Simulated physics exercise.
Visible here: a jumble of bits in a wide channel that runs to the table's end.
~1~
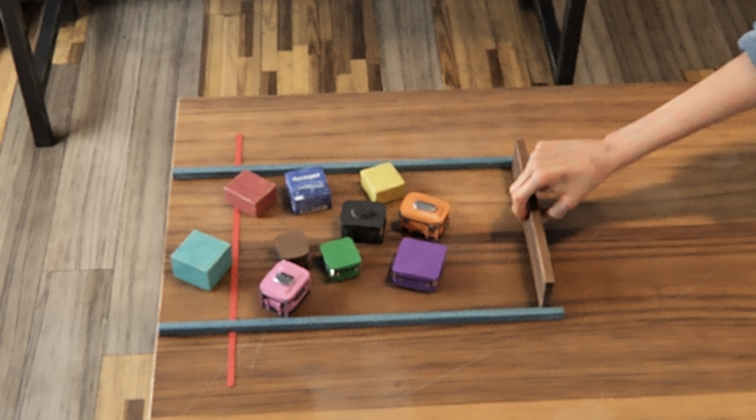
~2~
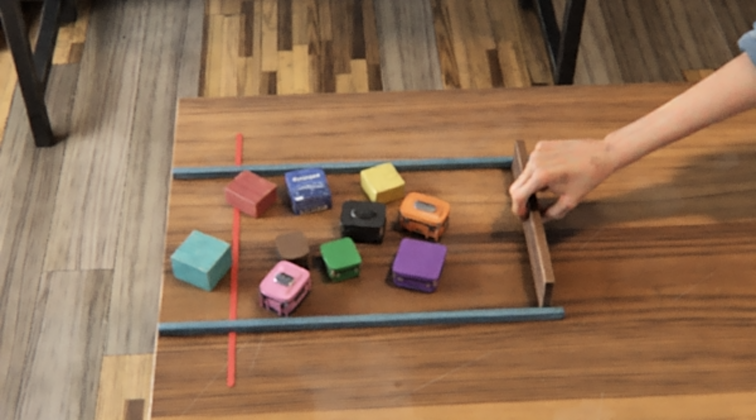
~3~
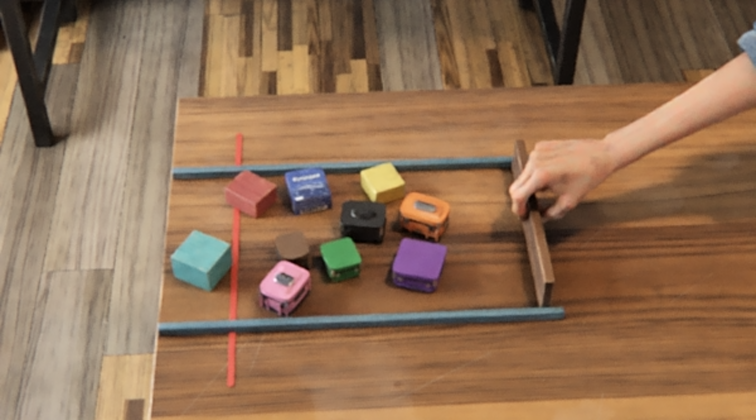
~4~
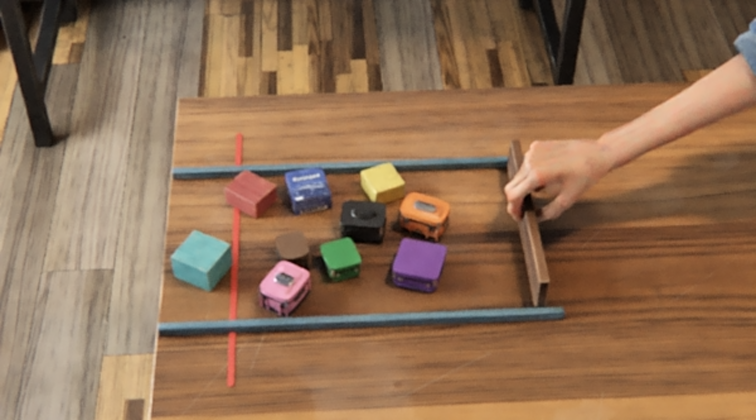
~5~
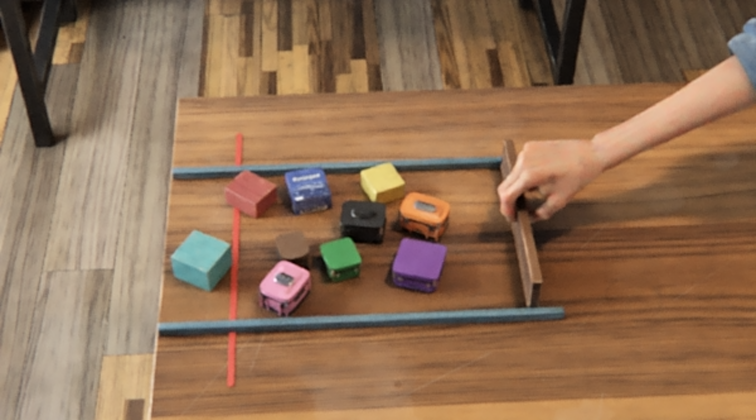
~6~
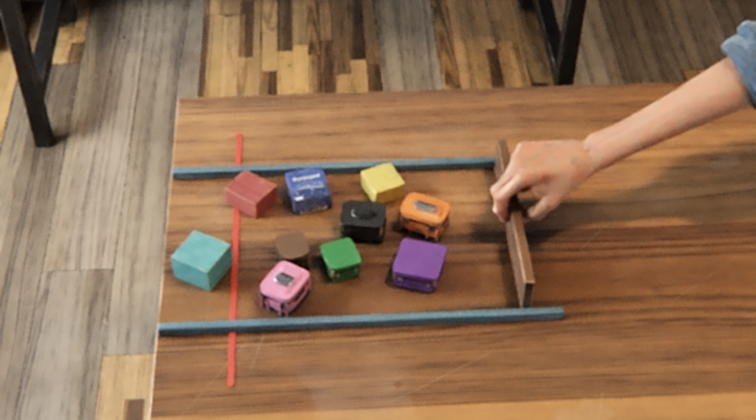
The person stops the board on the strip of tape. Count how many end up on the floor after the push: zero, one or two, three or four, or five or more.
Three or four.
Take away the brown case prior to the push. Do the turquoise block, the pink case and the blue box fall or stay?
Turquoise block - gone; pink case - safe; blue box - safe.
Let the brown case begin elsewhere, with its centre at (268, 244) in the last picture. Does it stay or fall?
From that start, the object then does not stay.
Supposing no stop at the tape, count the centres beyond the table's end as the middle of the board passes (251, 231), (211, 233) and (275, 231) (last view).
Counts per position: 3 / 7 / 1.
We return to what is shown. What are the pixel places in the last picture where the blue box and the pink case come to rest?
Near (184, 192) and (169, 299).
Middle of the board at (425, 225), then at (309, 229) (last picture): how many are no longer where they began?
At the first place 3, at the second 10.
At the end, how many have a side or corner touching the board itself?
Tally at the end: 3.
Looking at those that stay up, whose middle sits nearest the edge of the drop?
The answer: The black case.
Soon after, none off yet; turquoise block at rest near (202, 260); red block at rest near (251, 194); pink case at rest near (285, 289).
In the end, the number that fall off is three or four; gone, brown case, red block and turquoise block.
